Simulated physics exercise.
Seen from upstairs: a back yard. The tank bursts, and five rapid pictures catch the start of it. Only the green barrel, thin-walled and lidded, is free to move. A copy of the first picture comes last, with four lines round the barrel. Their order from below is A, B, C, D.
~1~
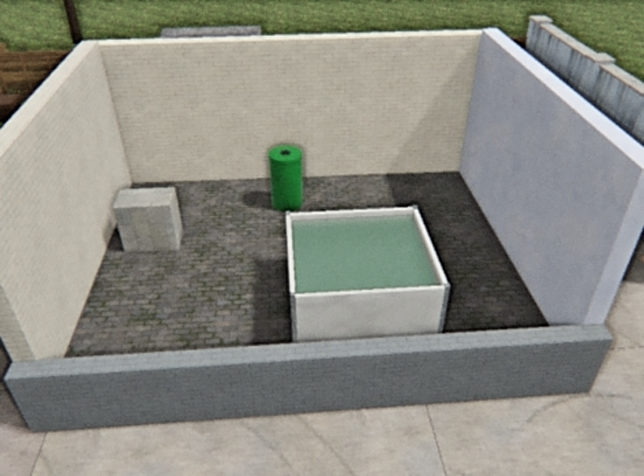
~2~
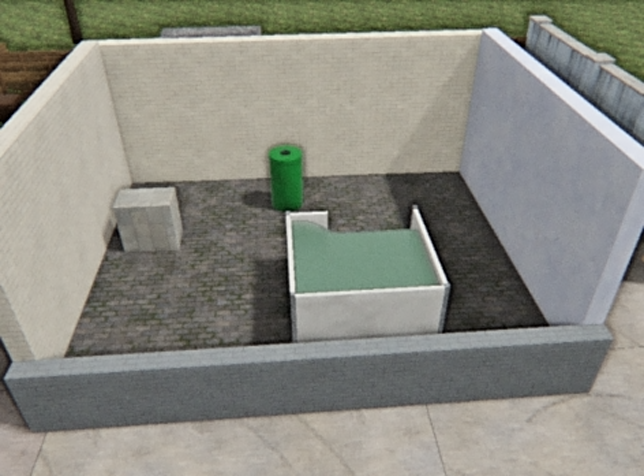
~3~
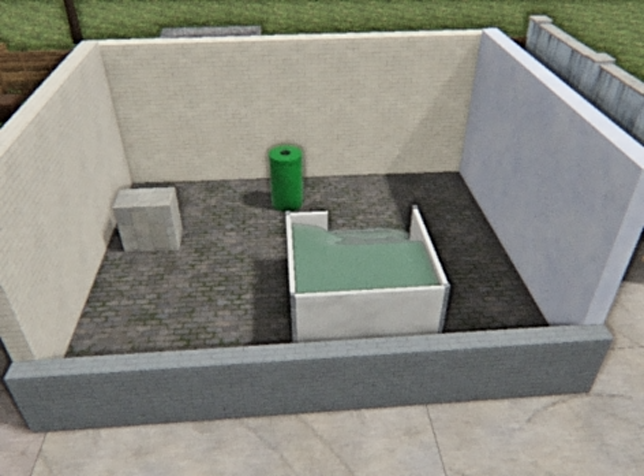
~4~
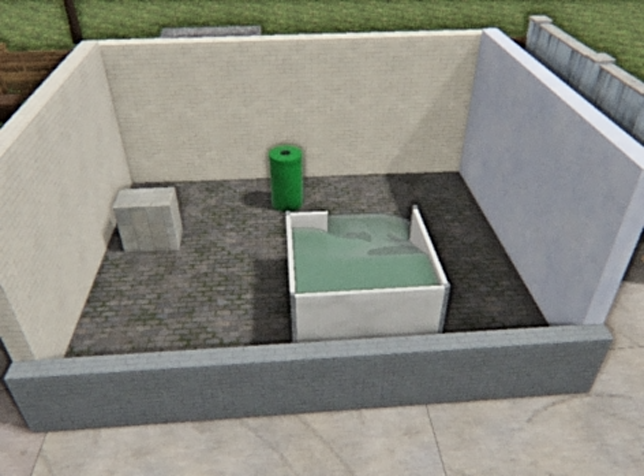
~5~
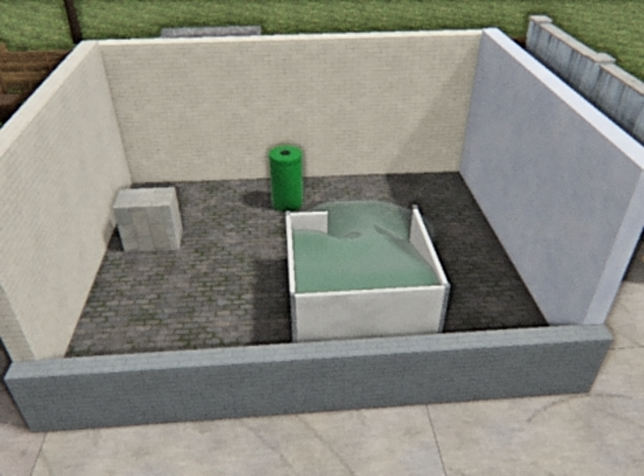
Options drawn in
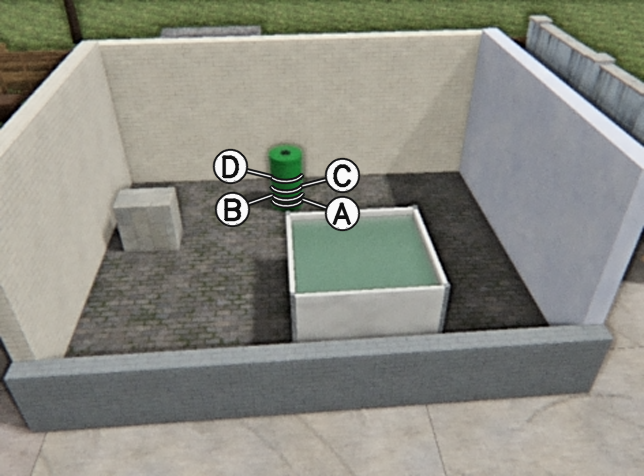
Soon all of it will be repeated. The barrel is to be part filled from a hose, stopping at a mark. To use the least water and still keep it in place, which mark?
Use level B.
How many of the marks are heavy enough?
Three.
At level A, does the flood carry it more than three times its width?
No, less.
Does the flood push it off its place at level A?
Yes, it does.
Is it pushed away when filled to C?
No, not at all.
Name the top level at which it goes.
Level A.
In white, A at (288, 205); B at (287, 200); C at (287, 192); D at (286, 181); from the bottom up A, B, C, D.
For level A, it is pushed about its own width away.
For level B, it does not move.
For level C, it does not move.
For level D, it does not move.
